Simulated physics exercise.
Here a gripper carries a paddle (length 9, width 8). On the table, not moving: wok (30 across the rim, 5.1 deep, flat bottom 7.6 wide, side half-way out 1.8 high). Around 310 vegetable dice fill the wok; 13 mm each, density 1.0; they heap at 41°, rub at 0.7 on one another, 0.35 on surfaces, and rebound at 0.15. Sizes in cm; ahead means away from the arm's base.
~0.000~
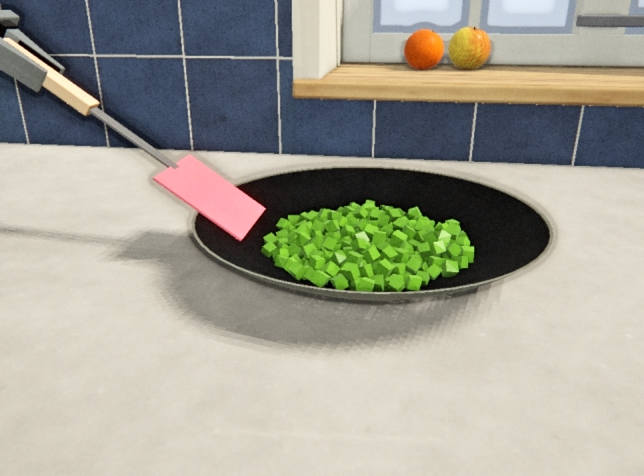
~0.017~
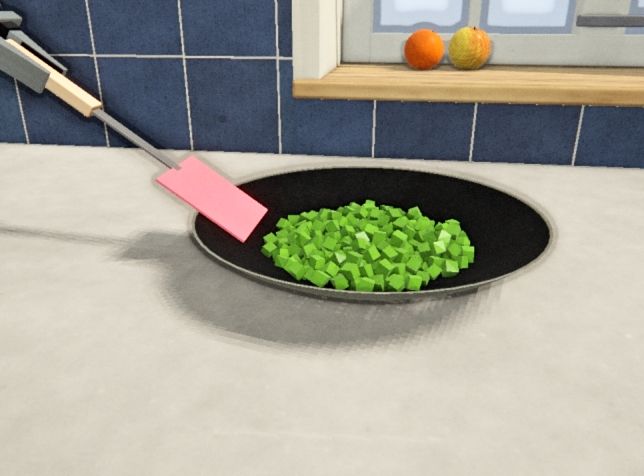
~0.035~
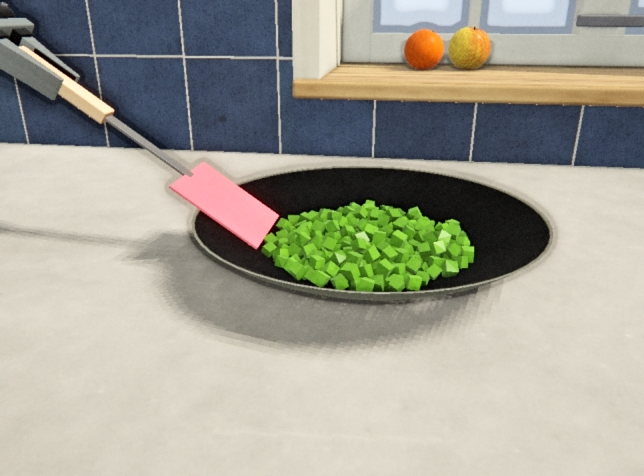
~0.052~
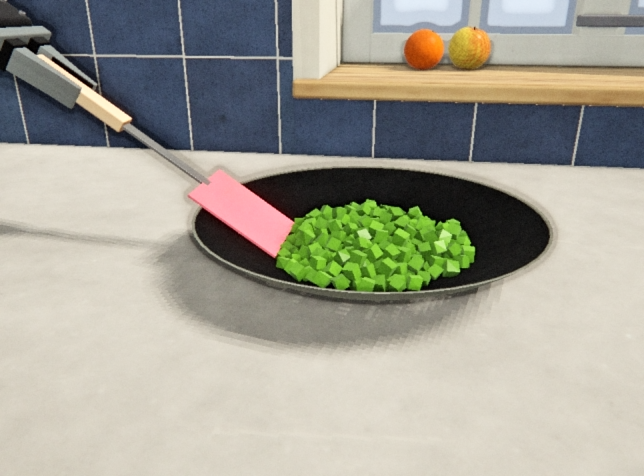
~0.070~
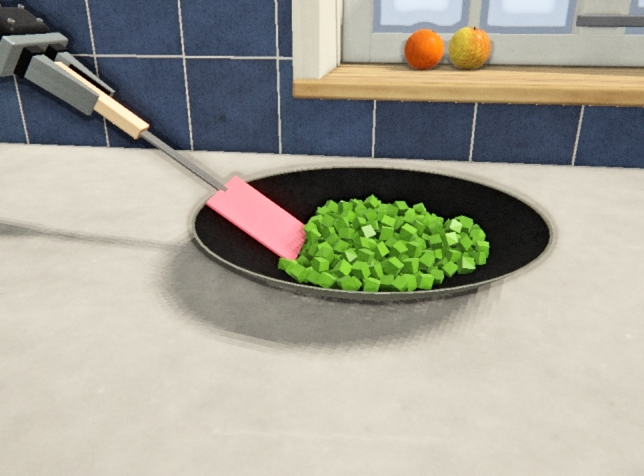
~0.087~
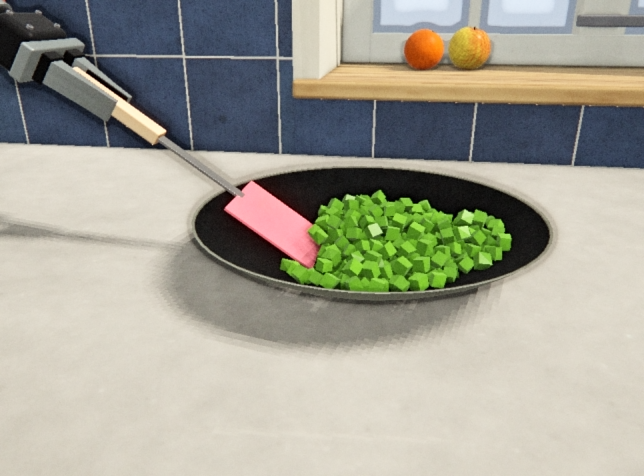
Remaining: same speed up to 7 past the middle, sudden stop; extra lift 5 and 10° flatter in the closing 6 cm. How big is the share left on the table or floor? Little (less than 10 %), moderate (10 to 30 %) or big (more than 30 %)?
Share on the table or floor: Moderate (10 to 30 %).
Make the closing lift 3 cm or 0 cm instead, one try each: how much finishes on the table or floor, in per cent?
About 20 and 30 per cent.
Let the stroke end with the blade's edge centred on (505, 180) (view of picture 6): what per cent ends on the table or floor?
Some 55 per cent.
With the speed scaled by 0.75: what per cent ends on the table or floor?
Some 15 per cent.
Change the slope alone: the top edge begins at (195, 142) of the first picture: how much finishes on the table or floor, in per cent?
About 25 per cent.
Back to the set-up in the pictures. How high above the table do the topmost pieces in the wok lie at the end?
Some 6.5 cm.
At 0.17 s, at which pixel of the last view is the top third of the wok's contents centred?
Near (483, 220).
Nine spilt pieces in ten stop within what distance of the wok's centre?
Roughly 35 cm.
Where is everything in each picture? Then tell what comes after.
The first picture shows the paddle top edge at (172, 166), sloping 35°; upper third of the load around (371, 233), from x 270 to 470, top at y 205; 312 in the wok.
The second picture shows the paddle top edge at (175, 167), sloping 35°; upper third of the load around (371, 233), from x 270 to 470, top at y 205.
The third picture shows the paddle top edge at (187, 174), sloping 35°; upper third of the load around (371, 233), from x 270 to 470, top at y 205.
The fourth picture shows the paddle top edge at (205, 182), sloping 35°; upper third of the load around (372, 232), from x 285 to 470, top at y 205.
The fifth picture shows the paddle top edge at (222, 189), sloping 35°; upper third of the load around (382, 228), from x 285 to 485, top at y 205.
The sixth picture shows the paddle top edge at (239, 194), sloping 35°; upper third of the load around (399, 226), from x 285 to 505, top at y 200; 312 in the wok.
After 0.13 s, sloping 35°, highest piece 6 above the table; 312 in the wok.
After 0.17 s, sloping 31°, highest piece 7 above the table; 305 in the wok, 7 on the blade or in flight.
After 0.39 s, sloping 25°, highest piece 7 above the table; 243 in the wok, 48 on the table or floor, 21 on the blade or in flight.
After 1.44 s, sloping 25°, highest piece 6 above the table; 243 in the wok, 69 on the table or floor.
In the end, 243 in the wok, 69 on the table or floor. That is 22 % on the table or floor.
